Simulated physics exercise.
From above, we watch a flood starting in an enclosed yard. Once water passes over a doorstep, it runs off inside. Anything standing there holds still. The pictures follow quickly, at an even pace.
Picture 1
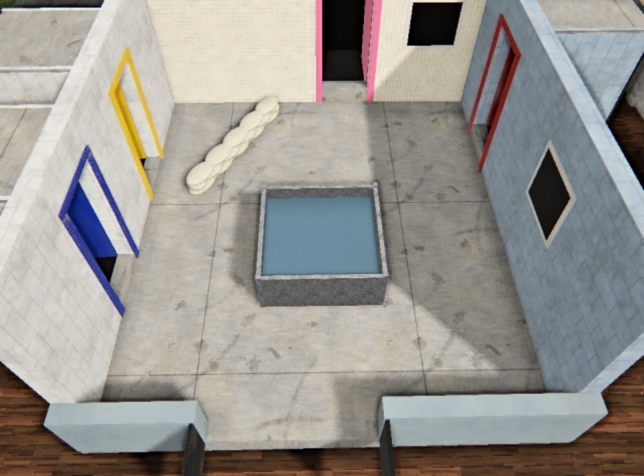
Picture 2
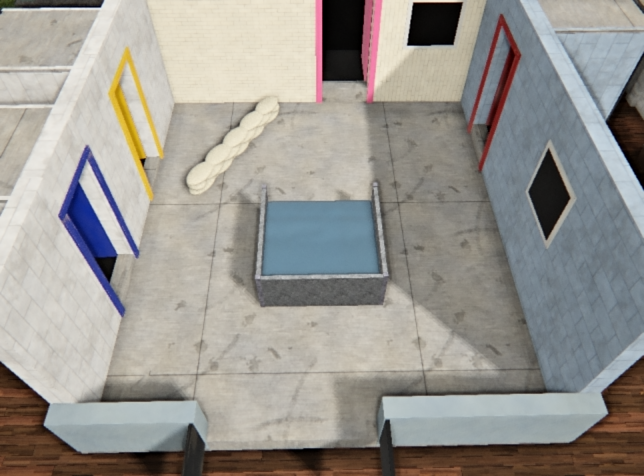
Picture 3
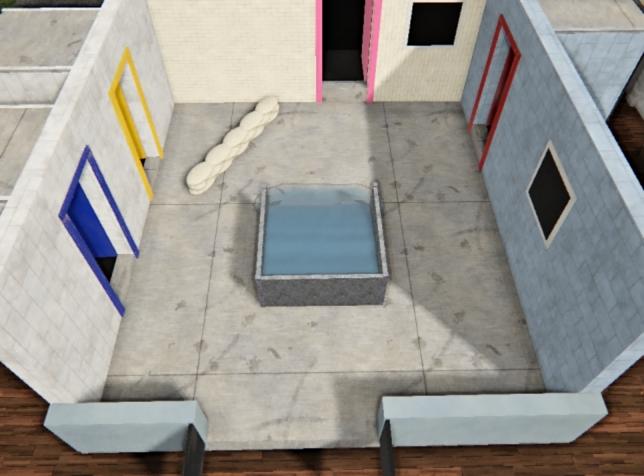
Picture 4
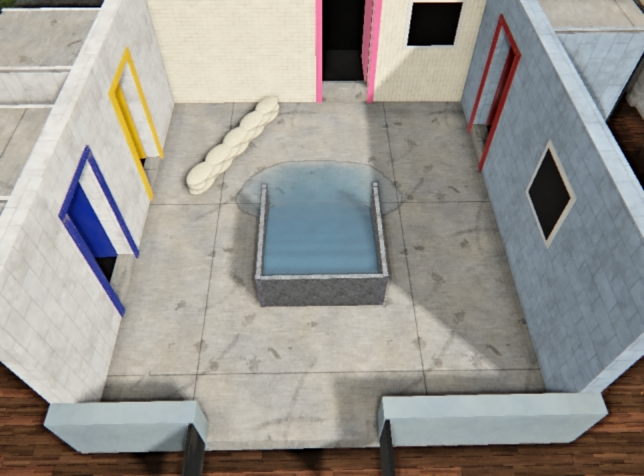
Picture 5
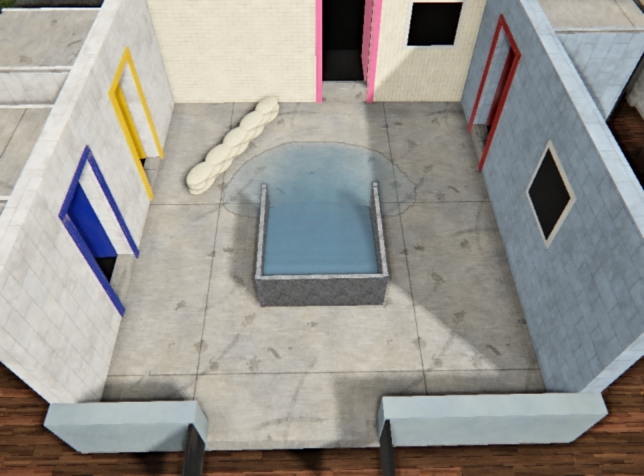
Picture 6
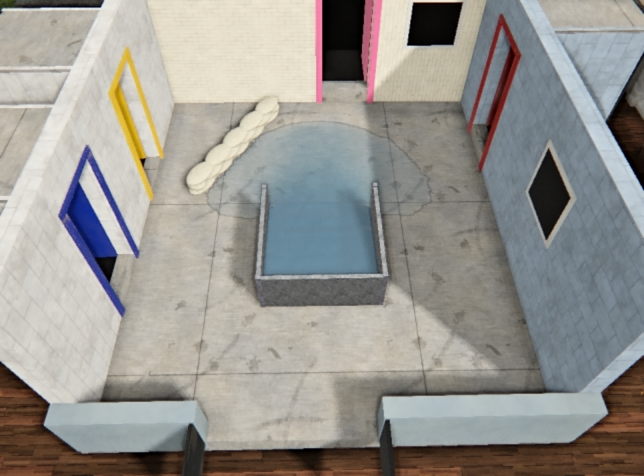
Water pours from the open far side of a stone tank and spreads across the yard floor.
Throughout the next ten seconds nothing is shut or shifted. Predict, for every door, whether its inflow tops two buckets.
In order: I expect the blue door to let through an acceptable amount. I expect the pink door to let through an acceptable amount. I expect the red door to let through an acceptable amount. I expect the yellow door to let through an acceptable amount.
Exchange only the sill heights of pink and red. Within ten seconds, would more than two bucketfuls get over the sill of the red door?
Red: Falls short.
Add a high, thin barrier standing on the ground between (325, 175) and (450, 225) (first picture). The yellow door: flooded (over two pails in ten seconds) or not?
Note: Yellow door remains below the limit.
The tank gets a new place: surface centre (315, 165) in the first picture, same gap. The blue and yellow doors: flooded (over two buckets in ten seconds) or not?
Blue gets less, yellow gets less.
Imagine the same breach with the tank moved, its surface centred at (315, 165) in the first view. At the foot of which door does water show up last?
Note: The blue-painted one.
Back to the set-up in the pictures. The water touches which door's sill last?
The one in blue.
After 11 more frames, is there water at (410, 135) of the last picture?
My call: Swamped.
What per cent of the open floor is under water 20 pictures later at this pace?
Around 45 percent.
A moment on, water covers 30 % of the floor; the blue door not reached, the pink door wet at the sill, nothing in, the red door not reached, the yellow door not reached.
Next, water covers 35 % of the floor; the blue door not reached, the pink door wet at the sill, nothing in, the red door wet at the sill, nothing in, the yellow door not reached.
Then, water covers 45 % of the floor; the blue door not reached, the pink door wet at the sill, nothing in, the red door wet at the sill, nothing in, the yellow door wet at the sill, nothing in.
Later, water covers 80 % of the floor; the blue door wet at the sill, nothing in, the pink door wet at the sill, nothing in, the red door wet at the sill, nothing in, the yellow door wet at the sill, nothing in.
In the end, water covers 95 % of the floor; the blue door wet at the sill, nothing in, the pink door wet at the sill, nothing in, the red door wet at the sill, nothing in, the yellow door wet at the sill, nothing in.
